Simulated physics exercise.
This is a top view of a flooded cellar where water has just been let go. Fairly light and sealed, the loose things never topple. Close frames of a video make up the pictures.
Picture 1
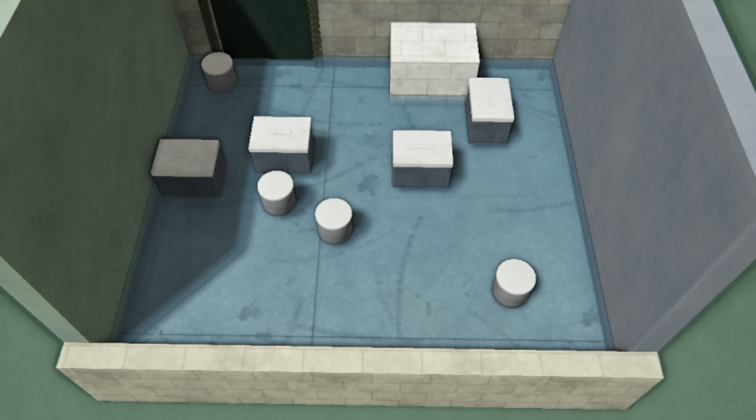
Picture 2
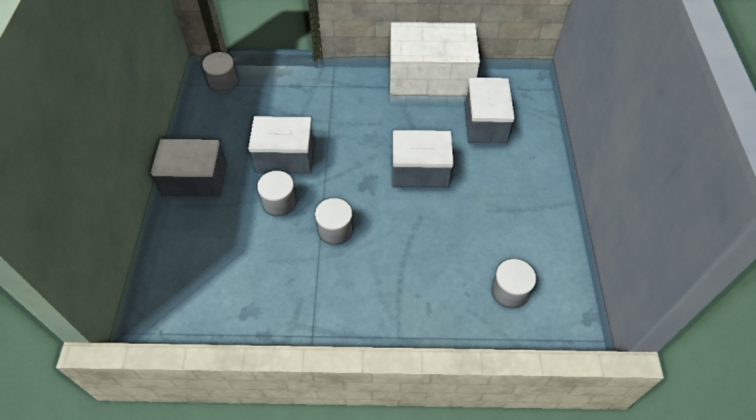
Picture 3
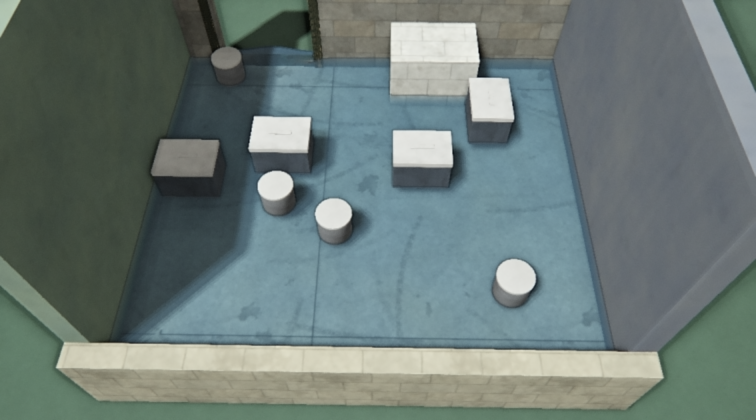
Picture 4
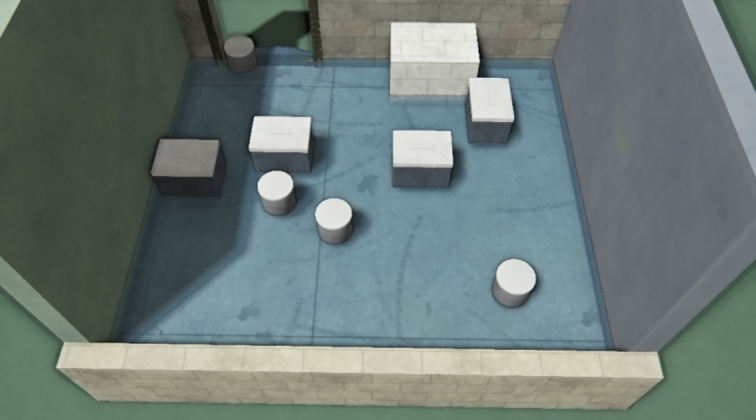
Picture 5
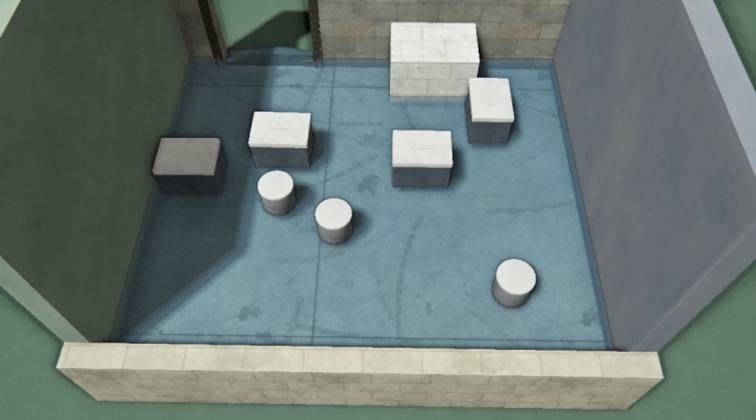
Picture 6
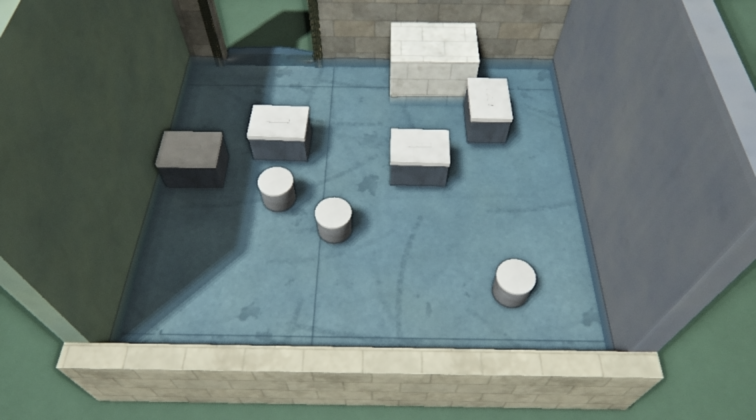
In a walled room with a blue floor, a dark opening cleared at the back, and the small round block beside it slid out through the gap before a few other blocks shifted slightly backward.
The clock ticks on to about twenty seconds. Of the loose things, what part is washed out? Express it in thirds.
The portion will probably reach two thirds or more.
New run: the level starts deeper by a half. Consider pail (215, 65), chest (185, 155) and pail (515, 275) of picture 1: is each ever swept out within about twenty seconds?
In sequence they are removed, removed and not removed.
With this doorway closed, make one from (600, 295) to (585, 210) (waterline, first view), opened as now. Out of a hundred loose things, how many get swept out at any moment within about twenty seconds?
I make it 50 per cent.
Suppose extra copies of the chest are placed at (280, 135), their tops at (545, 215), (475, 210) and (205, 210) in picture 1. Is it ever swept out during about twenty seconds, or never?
Copy one never leaves, copy two never leaves, copy three leaves the room.
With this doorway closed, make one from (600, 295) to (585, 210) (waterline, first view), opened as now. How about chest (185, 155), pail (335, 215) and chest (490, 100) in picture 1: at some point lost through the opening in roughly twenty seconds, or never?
Each in turn: Never leaves, exits, exits.
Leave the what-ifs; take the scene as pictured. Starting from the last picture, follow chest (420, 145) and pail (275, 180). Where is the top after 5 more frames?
(385, 127) and (261, 143), roughly.
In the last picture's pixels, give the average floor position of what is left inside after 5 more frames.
On the floor of the last picture, roughly (338, 170).
A moment on, 1 of 8 are out; 7 afloat.
Next, 3 of 8 are out; 5 afloat.
Later, 7 of 8 are out; 1 afloat.
In the end, 7 of 8 are out; 1 afloat.
